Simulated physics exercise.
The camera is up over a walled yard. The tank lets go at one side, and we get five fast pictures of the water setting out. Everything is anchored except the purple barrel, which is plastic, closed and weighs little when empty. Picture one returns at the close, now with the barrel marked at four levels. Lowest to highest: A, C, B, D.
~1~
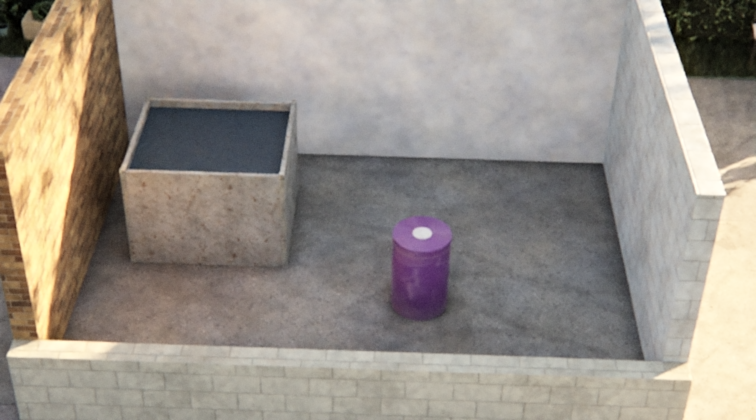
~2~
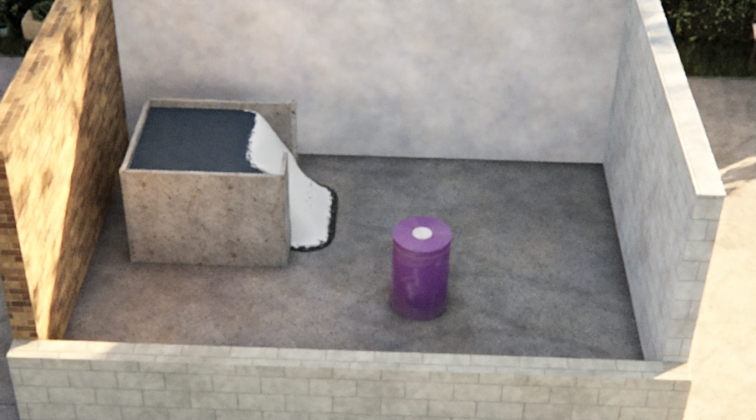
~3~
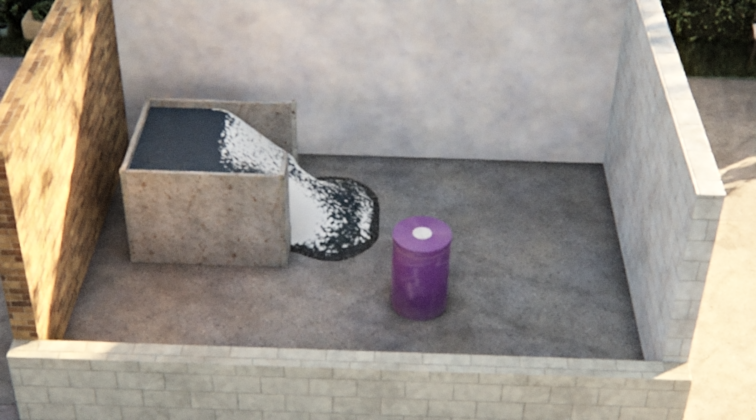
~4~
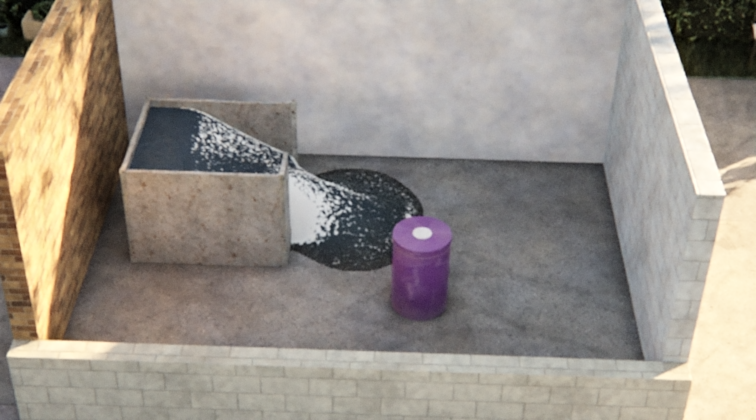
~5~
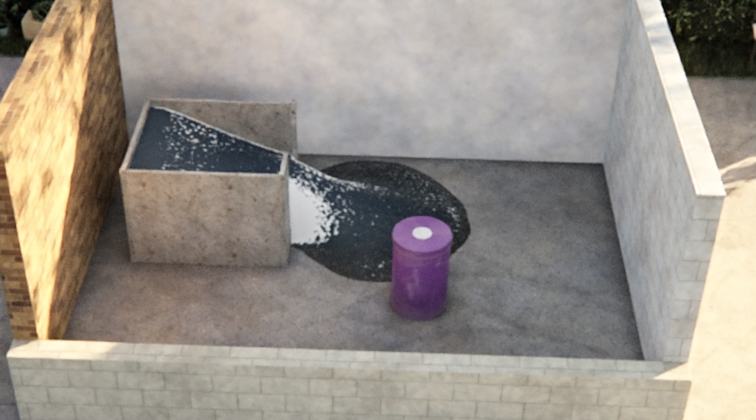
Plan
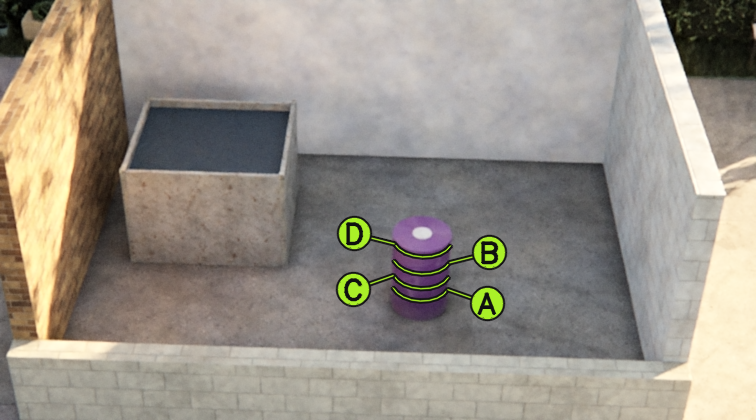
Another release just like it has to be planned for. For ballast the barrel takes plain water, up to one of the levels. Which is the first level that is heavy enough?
Level A just does it.
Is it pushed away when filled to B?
No, not at all.
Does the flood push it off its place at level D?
No.
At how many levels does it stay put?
All four.
In lime, A at (420, 301); B at (421, 274); C at (420, 288); D at (422, 256); from the bottom up A, C, B, D.
If A is chosen, it does not move.
If B is chosen, it does not move.
If C is chosen, it does not move.
If D is chosen, it does not move.
